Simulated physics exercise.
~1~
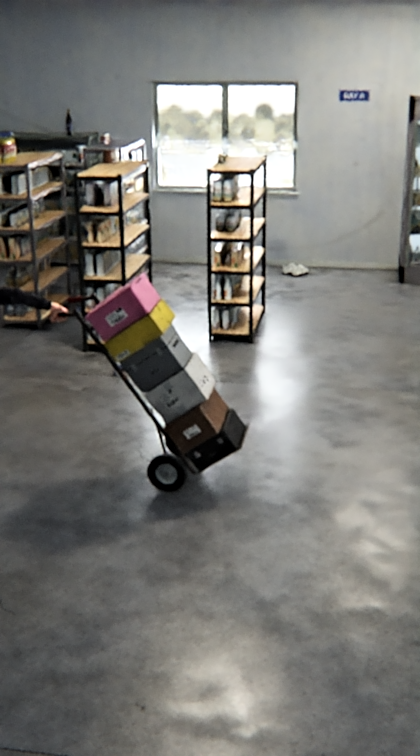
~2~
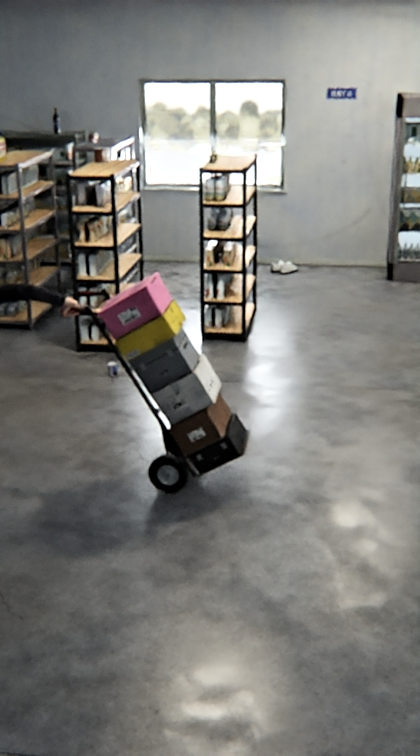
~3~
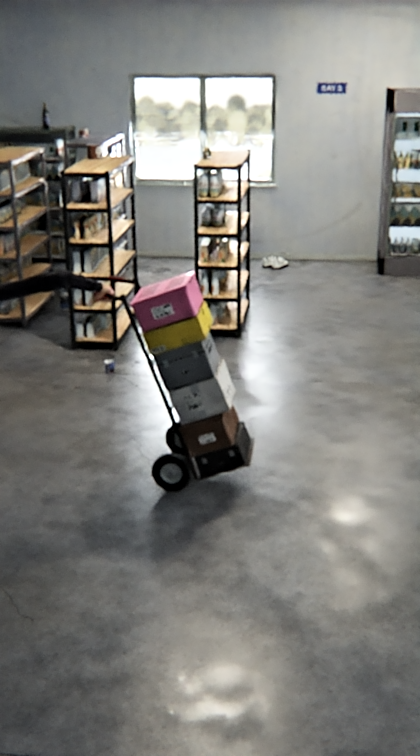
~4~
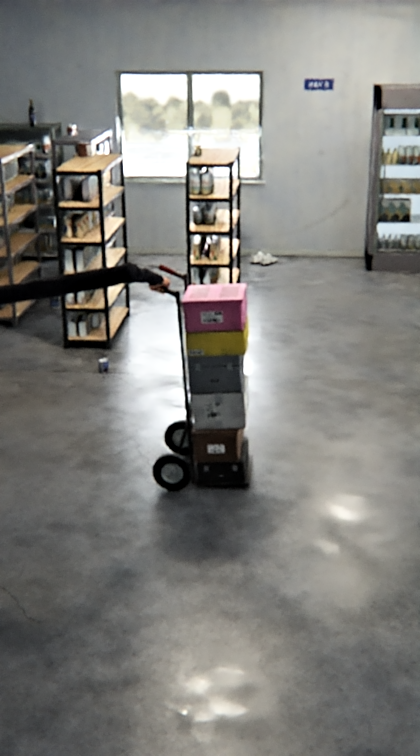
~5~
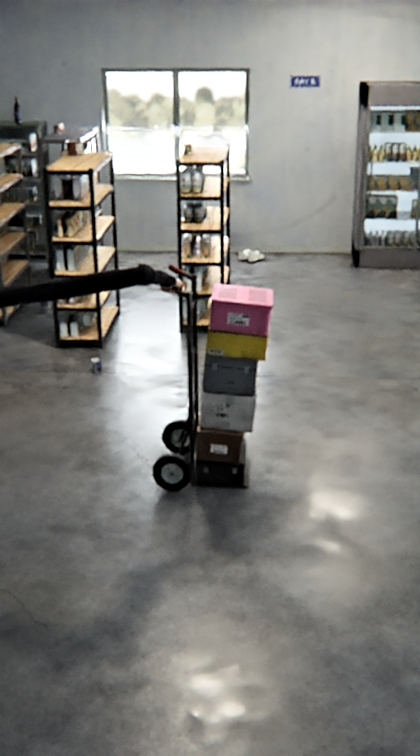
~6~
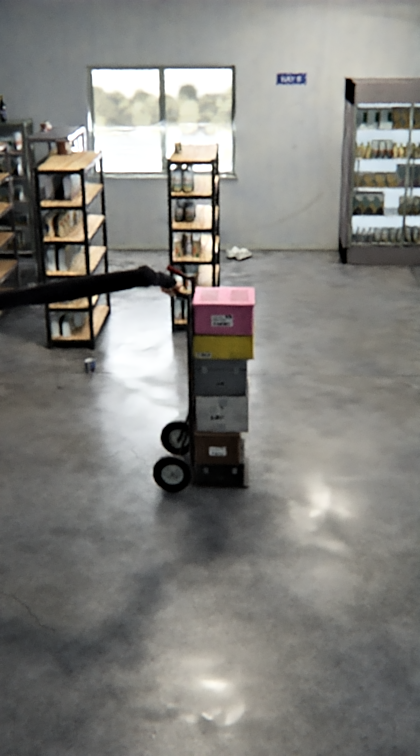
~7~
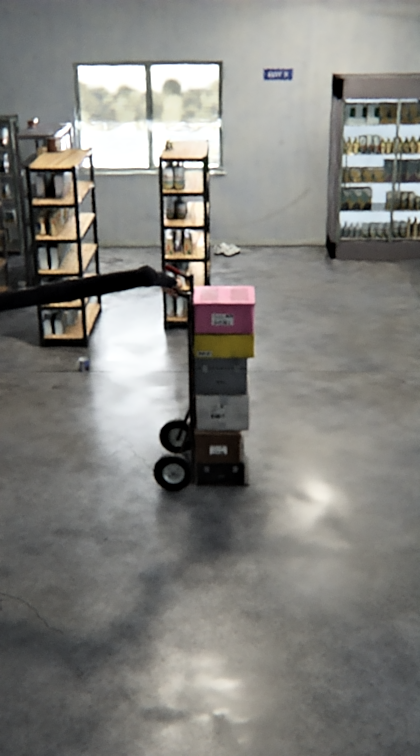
To begin with, a hand at the left holds a two-wheeled hand truck tilted back on a grey floor, with shelves and a window behind. Its stack has a pink tote on top, then a yellow box, grey toolbox, white box, brown tote and black toolbox. The arm swings the truck forward until it stands upright. As it stops, the upper part of the stack leans slightly to the right, away from the handle. The boxes then settle back, and the stack ends upright and still, all in place, with the hand still at the handle.
